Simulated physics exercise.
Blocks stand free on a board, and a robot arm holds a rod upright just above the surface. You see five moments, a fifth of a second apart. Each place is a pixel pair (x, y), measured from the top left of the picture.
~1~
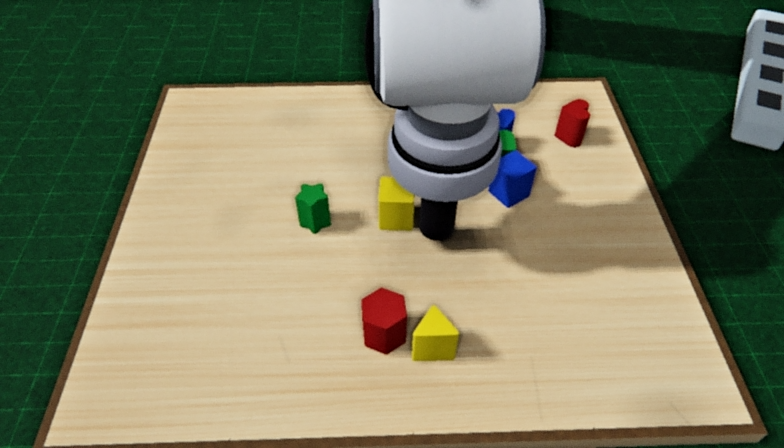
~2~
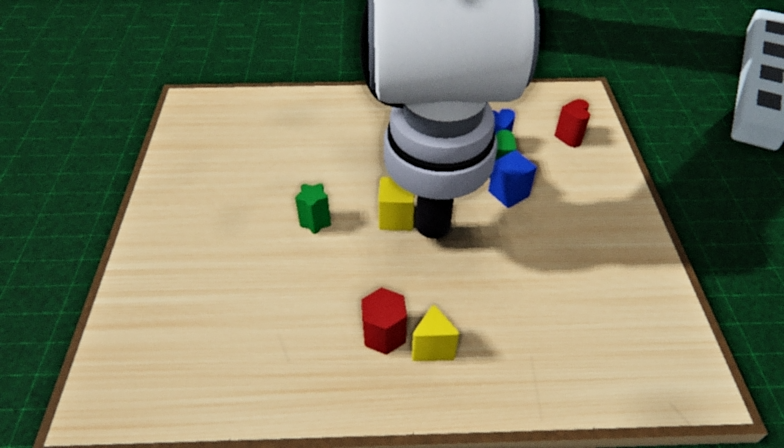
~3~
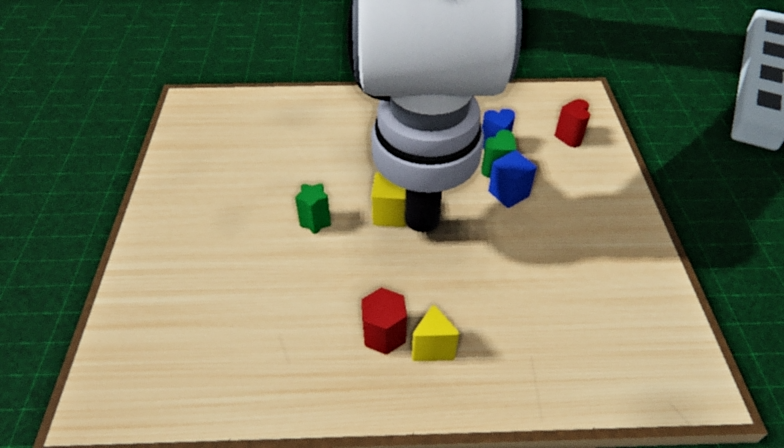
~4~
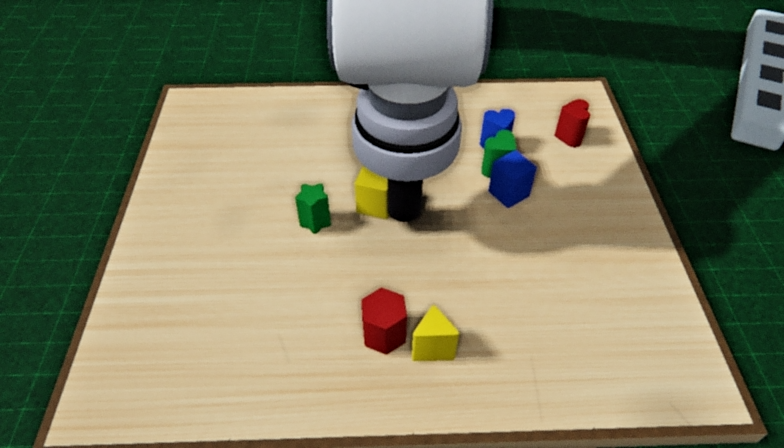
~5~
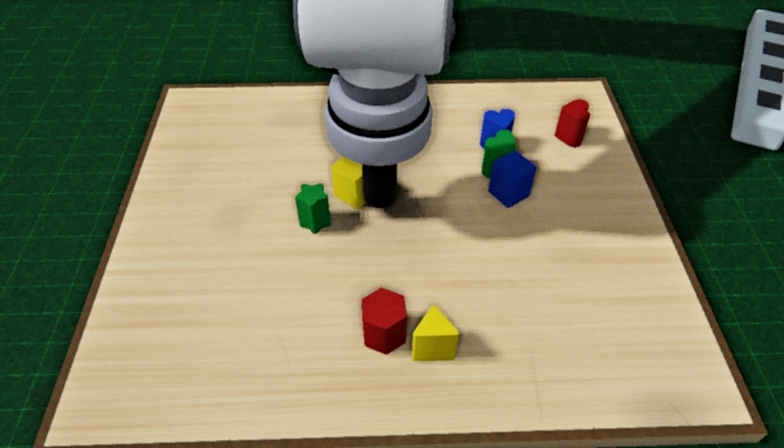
The robot arm's black rod slid left and slightly away across the wooden board, pushing the yellow square block along until it was close beside the green star, while the other blocks stayed put.
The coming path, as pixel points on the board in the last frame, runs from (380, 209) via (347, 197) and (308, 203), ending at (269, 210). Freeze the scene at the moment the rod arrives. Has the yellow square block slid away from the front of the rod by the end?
Yes, that is what happens.
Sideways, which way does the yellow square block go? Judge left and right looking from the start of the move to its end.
It's set to shift right.
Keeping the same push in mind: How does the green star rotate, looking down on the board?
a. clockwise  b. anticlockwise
Option b.
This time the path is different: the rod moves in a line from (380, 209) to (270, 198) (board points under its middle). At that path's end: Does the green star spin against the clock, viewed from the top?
Yes, it checks out.
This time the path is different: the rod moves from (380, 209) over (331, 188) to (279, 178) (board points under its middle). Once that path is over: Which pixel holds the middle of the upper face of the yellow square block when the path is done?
At pixel (288, 128).
The first path, step by step. One third of the way, rod at (344, 184); yellow square block at (323, 150), turned 20° clockwise.
Two thirds of the way, rod at (305, 191); green star at (309, 195), turned 15° anticlockwise; yellow square block at (317, 148), turned 35° clockwise.
At the end, rod at (267, 198); green star at (308, 195), turned 25° anticlockwise; yellow square block at (317, 148), turned 35° clockwise.
